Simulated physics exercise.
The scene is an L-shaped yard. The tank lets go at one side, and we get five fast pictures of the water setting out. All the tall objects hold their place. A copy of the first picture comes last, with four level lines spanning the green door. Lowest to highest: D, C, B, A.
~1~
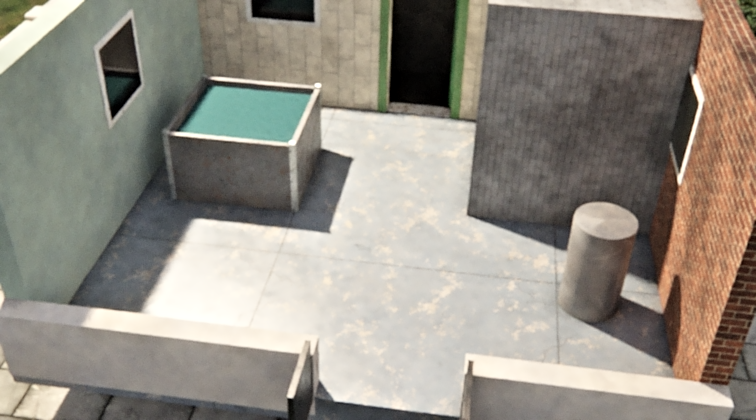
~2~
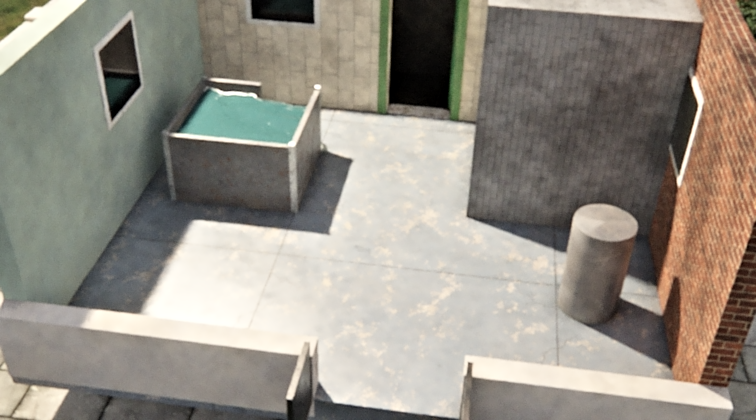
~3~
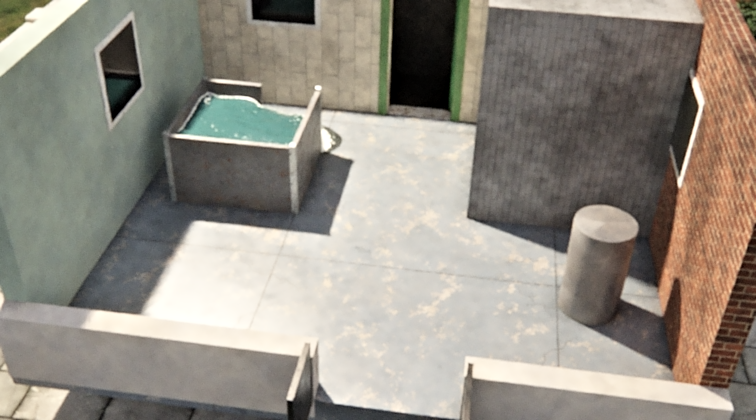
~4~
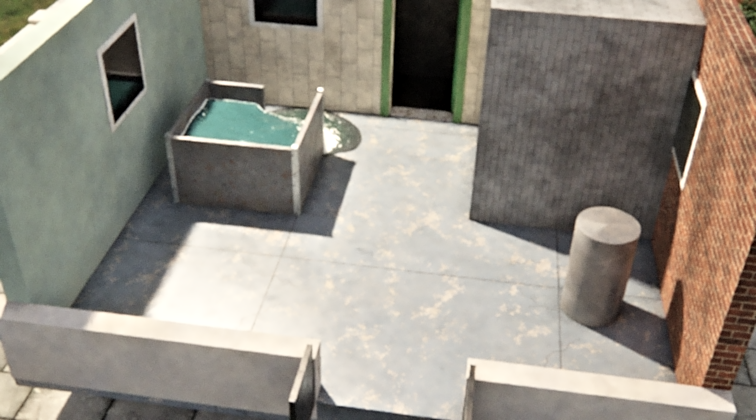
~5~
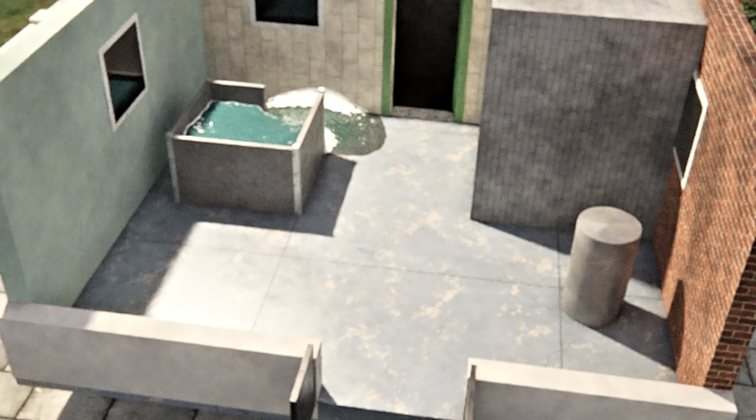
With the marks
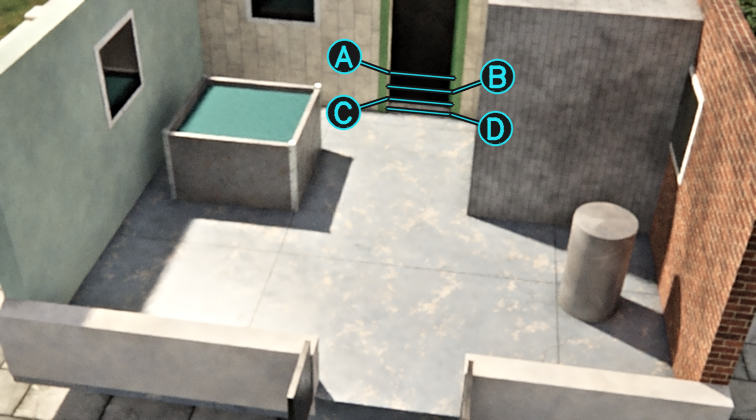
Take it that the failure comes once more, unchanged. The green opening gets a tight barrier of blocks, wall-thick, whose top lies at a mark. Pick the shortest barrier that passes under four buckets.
Use height C.
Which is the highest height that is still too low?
D.
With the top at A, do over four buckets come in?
No, that is safe.
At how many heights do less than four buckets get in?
Three of them.
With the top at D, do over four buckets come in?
Yes, it does.
On the marked copy, A at (421, 75); B at (420, 89); C at (419, 101); D at (419, 111); from the bottom up D, C, B, A.
If A is chosen, nothing gets over.
If B is chosen, nothing gets over.
If C is chosen, a splash gets over, under a bucket.
If D is chosen, about 11 bucketfuls get in.
